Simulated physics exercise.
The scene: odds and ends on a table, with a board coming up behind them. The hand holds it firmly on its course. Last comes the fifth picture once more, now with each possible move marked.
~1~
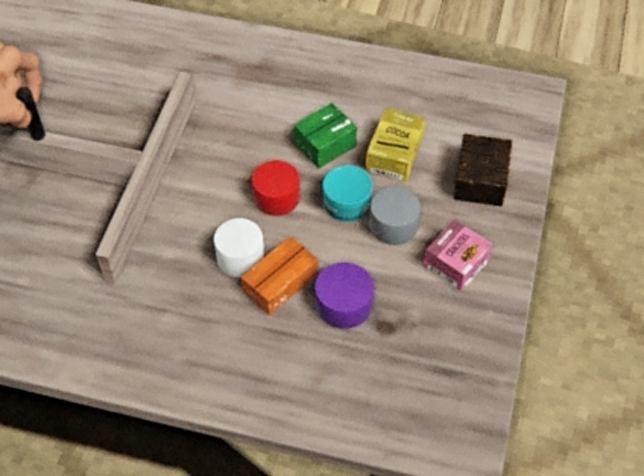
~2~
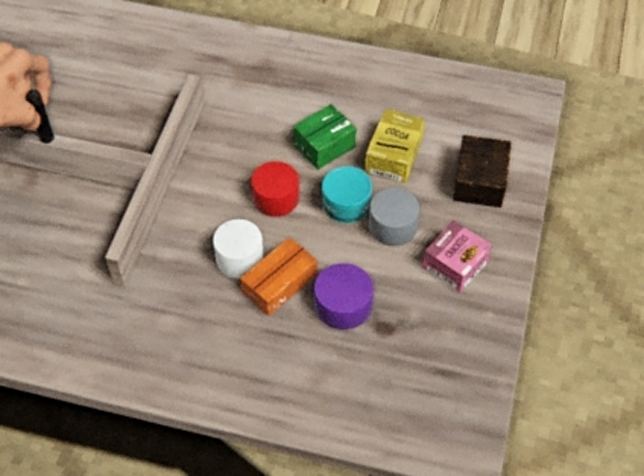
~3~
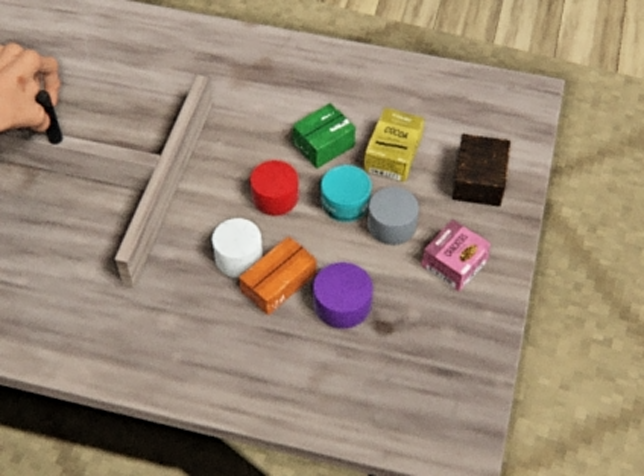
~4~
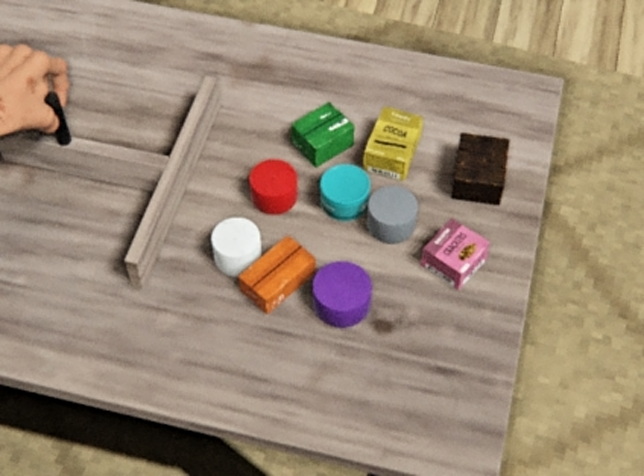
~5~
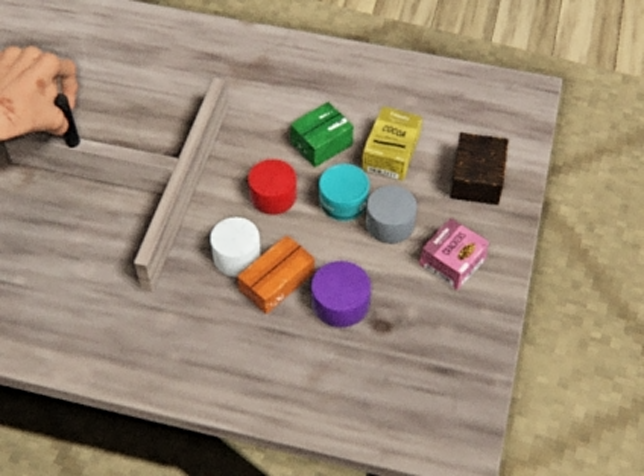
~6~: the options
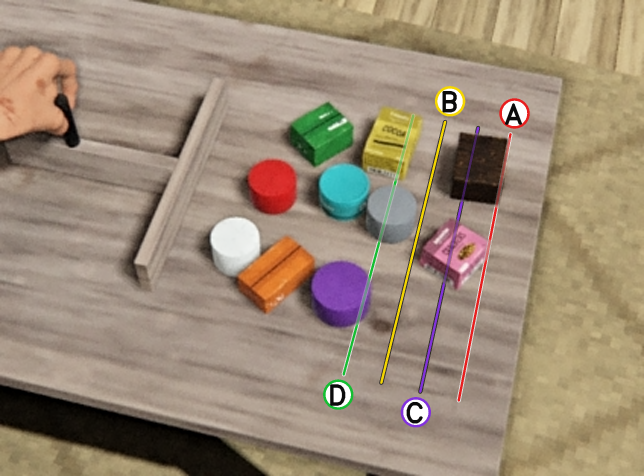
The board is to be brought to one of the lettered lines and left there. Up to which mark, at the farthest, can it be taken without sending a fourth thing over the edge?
It should halt at C.
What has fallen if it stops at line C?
The black block.
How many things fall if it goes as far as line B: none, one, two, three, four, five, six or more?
In all, one.
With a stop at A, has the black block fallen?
Yes.
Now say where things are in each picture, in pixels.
The first picture shows board (146, 158); turquoise tub (347, 193); grey pot (394, 216).
The second picture shows board (155, 161); orange box (279, 277).
The third picture shows board (164, 162); black block (481, 170).
The fourth picture shows board (173, 163); purple pot (342, 294).
The fifth picture shows board (182, 165); white pot (236, 246); yellow packet (393, 143); turquoise tub (344, 192).
On the marked copy, A at (487, 255); B at (416, 241); C at (452, 248); D at (382, 234).
Taking C. A third of the way, board (277, 184); grey pot (401, 217); purple pot (366, 308).
Two thirds of the way, board (375, 204); black block (510, 175); pink box (474, 268).
When it is over, board (450, 219); black block over the edge; grey pot (530, 242); one fallen.
As for the rest, A drops four; B is within the limit but short; D is within the limit but short.
